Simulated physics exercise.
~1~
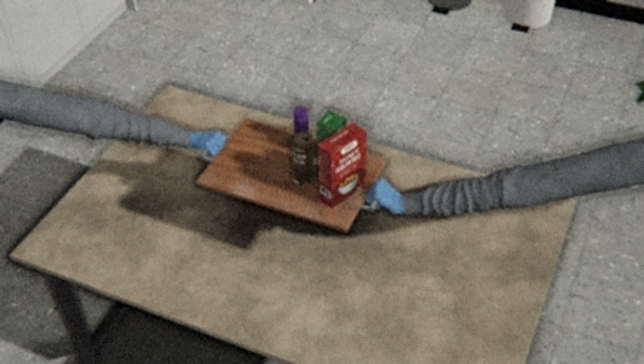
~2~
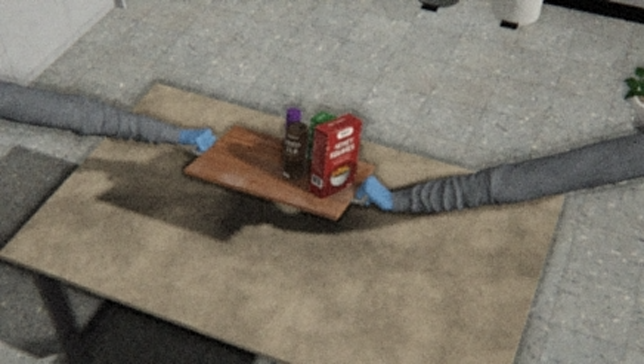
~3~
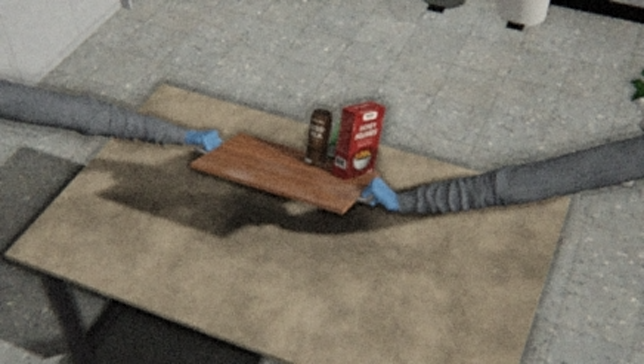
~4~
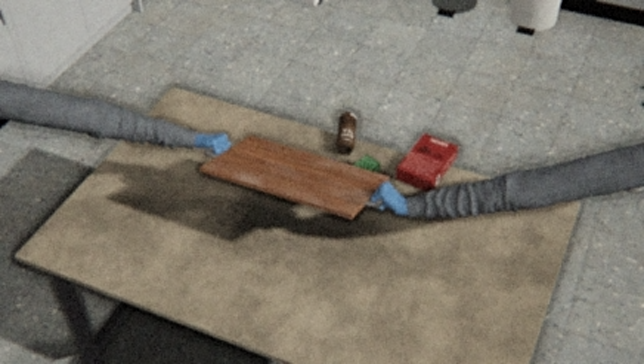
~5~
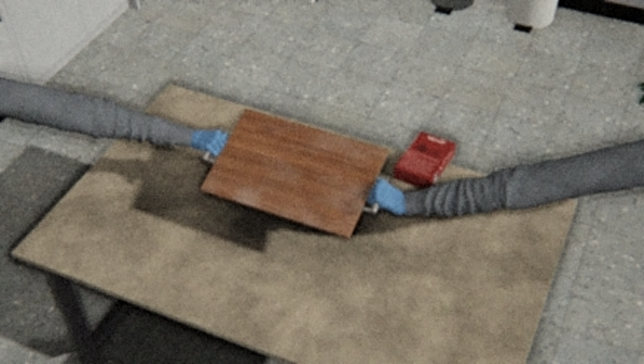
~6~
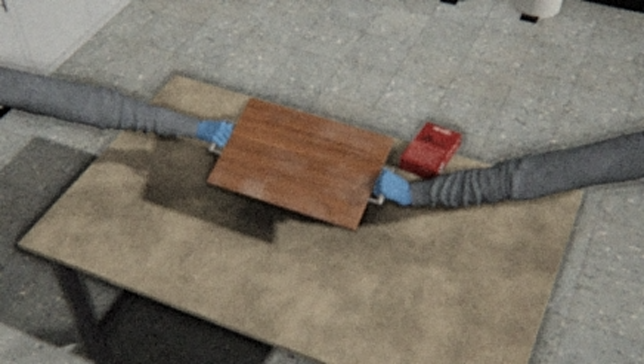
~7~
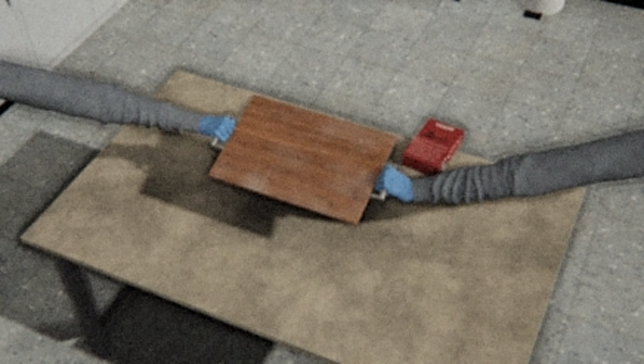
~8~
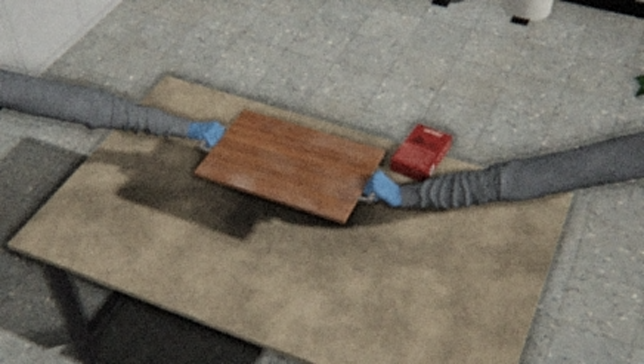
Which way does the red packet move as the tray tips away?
The red packet moves to the right, coming off the tray and ending up on its side.
